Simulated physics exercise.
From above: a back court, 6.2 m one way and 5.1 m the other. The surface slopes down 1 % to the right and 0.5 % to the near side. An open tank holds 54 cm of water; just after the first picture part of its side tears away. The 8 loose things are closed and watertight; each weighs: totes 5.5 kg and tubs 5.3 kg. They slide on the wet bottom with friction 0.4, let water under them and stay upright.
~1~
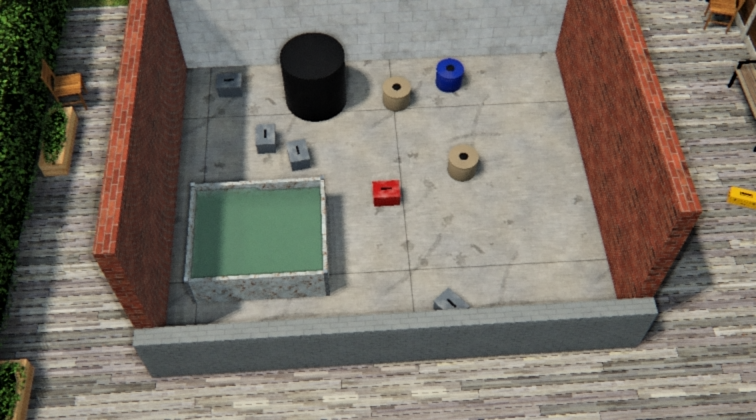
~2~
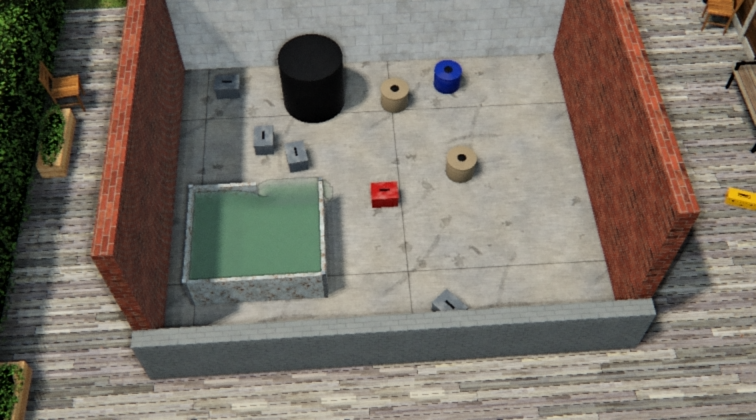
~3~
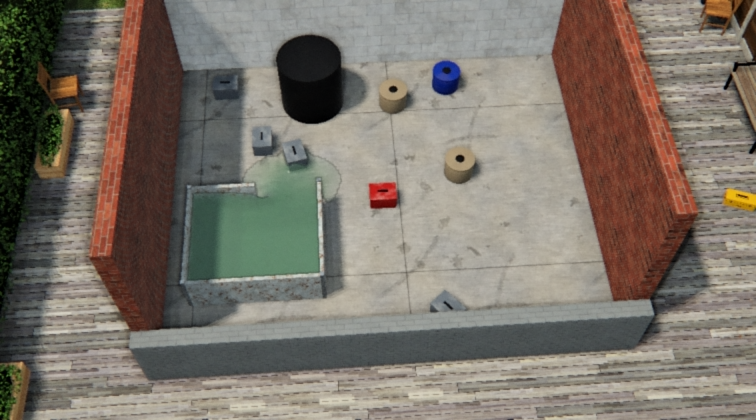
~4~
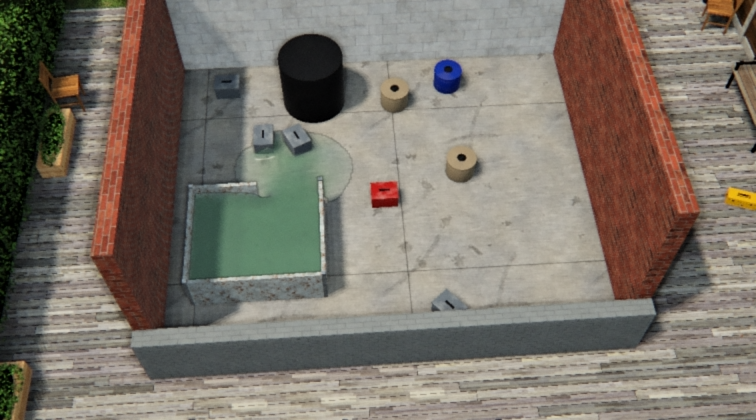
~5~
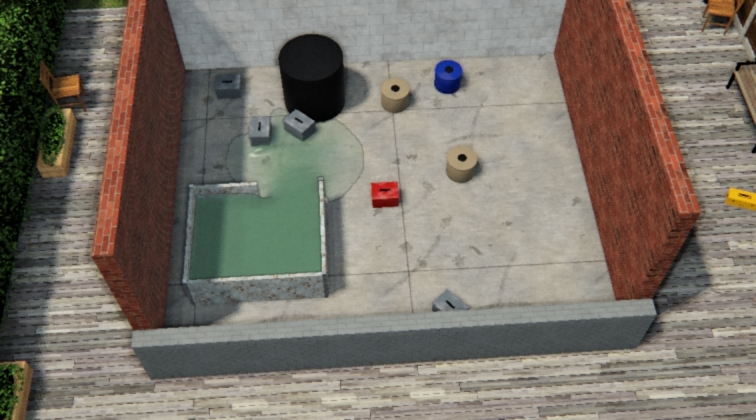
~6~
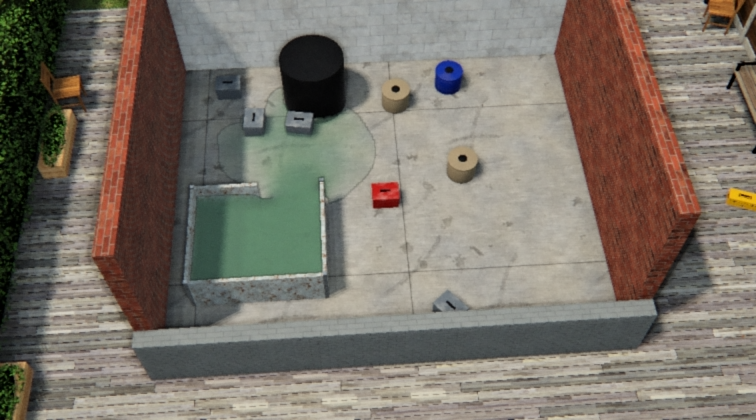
To begin with, a walled tank of green water stands in a court among scattered totes and tubs. Part of its far side opens and water spreads across the floor, shifting two nearby grey totes slightly toward the back wall, while the red tote and blue tub stay put.
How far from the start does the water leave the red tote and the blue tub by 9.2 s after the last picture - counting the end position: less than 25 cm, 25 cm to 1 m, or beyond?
The red tote barely shifts; the blue tub gets carried off.
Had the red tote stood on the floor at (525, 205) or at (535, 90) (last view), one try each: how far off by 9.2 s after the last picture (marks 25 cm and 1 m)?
In turn: It ends far away; it gets carried off.
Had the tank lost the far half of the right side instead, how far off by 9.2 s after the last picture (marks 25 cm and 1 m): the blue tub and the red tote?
In that case the blue tub travels far, the red tote gets carried off.
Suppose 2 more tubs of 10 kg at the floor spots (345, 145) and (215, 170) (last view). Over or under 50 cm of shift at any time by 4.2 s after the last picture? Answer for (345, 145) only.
It is past it.
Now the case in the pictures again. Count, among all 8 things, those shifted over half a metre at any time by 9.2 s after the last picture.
I count 6.
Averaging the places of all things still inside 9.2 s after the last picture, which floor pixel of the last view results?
Near (380, 185).
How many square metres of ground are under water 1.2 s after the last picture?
Some 13 m2.
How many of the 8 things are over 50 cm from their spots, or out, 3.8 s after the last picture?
5 of them.
Then, 1.2 s after the last picture the red tote is near (385, 191), 0.0 m from its start, aground; the blue tub is near (474, 61), 0.5 m from its start, aground; 4 afloat.
Then, 3.8 s after the last picture the red tote is near (385, 191), 0.0 m from its start, aground; the blue tub is near (552, 60), 1.7 m from its start, afloat; 5 afloat.
Then, 6.2 s after the last picture the red tote is near (385, 191), 0.0 m from its start, aground; the blue tub is near (563, 172), 2.6 m from its start, afloat; 4 afloat.
Then, 9.2 s after the last picture the red tote is near (385, 191), 0.0 m from its start, aground; the blue tub is near (483, 304), 4.3 m from its start, afloat; 5 afloat.
